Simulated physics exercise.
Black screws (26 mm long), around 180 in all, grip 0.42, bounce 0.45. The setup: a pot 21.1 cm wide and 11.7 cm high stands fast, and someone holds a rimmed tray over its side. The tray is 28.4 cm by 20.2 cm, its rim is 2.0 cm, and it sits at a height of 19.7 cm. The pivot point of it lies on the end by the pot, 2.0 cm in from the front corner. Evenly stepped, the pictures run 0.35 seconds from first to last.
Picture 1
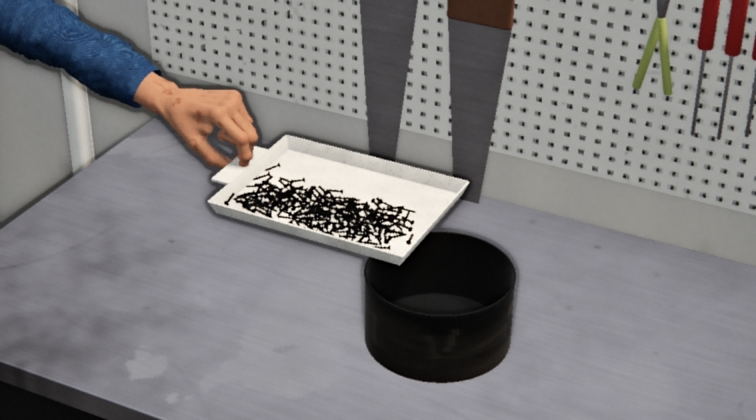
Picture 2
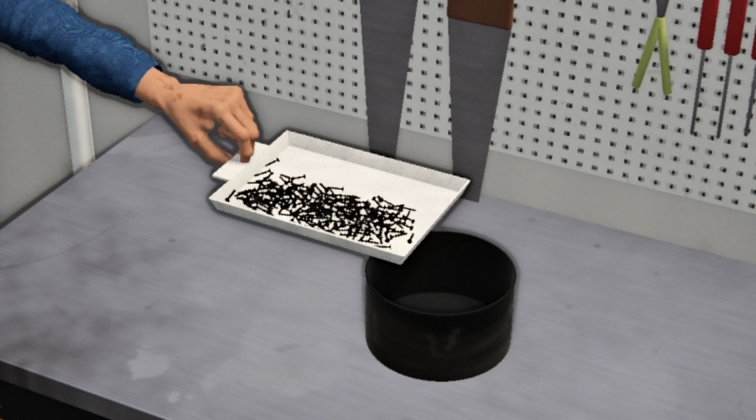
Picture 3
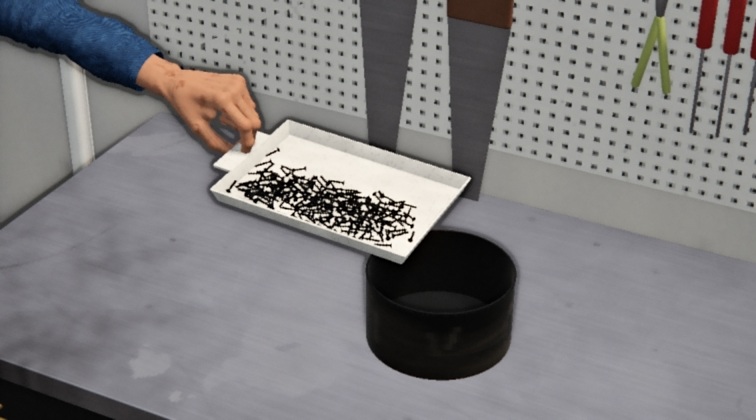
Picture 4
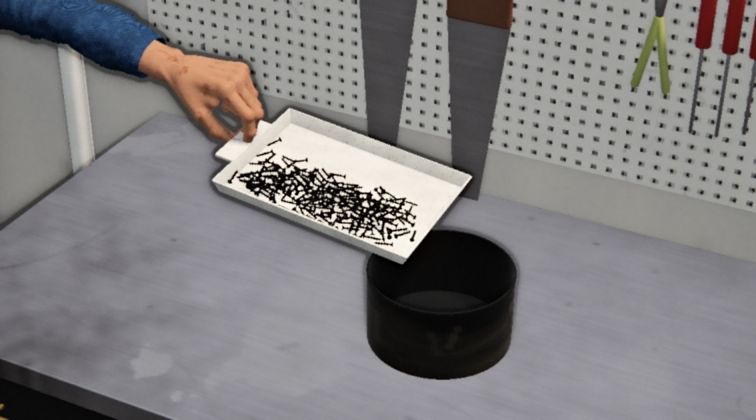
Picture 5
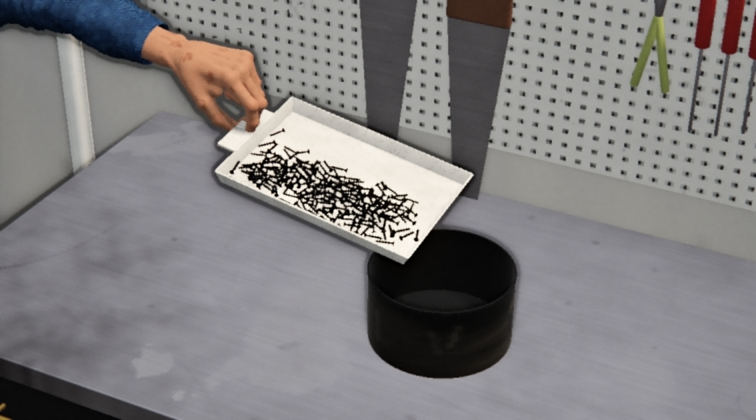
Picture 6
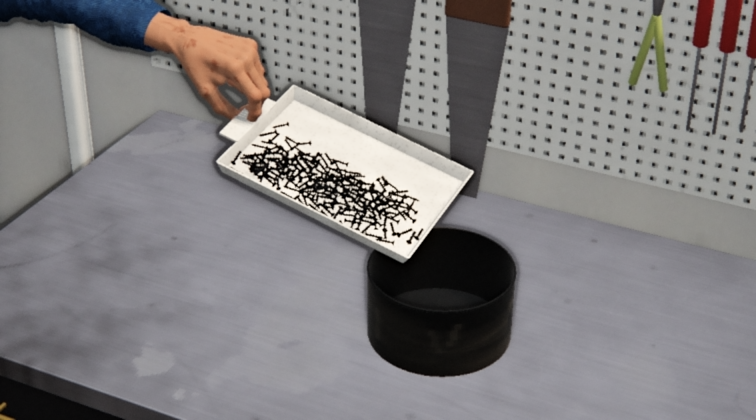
The clip shows a hand holding a white rimmed tray of small black screws beside a black pot on a gray workbench, gradually raising the tray's left end so that it tilts down toward the pot.
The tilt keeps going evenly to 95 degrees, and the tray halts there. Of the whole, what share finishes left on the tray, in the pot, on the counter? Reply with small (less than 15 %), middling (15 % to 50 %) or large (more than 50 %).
Left on the tray - small, pot - middling, counter - large.
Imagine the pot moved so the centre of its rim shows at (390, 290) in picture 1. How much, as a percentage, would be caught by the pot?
Estimate: ~ 75 %.
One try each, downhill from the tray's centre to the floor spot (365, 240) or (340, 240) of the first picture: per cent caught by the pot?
About 0 per cent on the first try and 0 per cent on the second.
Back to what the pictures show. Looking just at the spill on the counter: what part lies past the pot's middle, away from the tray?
Share: Close to 90 %.
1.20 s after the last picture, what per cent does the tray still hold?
Some 60 per cent of the load.
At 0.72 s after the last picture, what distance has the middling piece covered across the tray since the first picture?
12 cm.
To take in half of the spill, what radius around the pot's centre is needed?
Close to 18 cm, give or take.
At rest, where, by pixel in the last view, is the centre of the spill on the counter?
Look close to (439, 401) in the last picture.
Then, 0.72 s after the last picture, tilt 52 degrees; the tray holds 95 %, the pot 0 %.
Then, 1.20 s after the last picture, tilt 77 degrees; the tray holds 60 %, the pot 10 %.
Then, 1.75 s after the last picture, tilt 95 degrees; the tray holds 0 %, the pot 30 %.
In the end, tray 0 %, pot 30 %, counter 70 %.
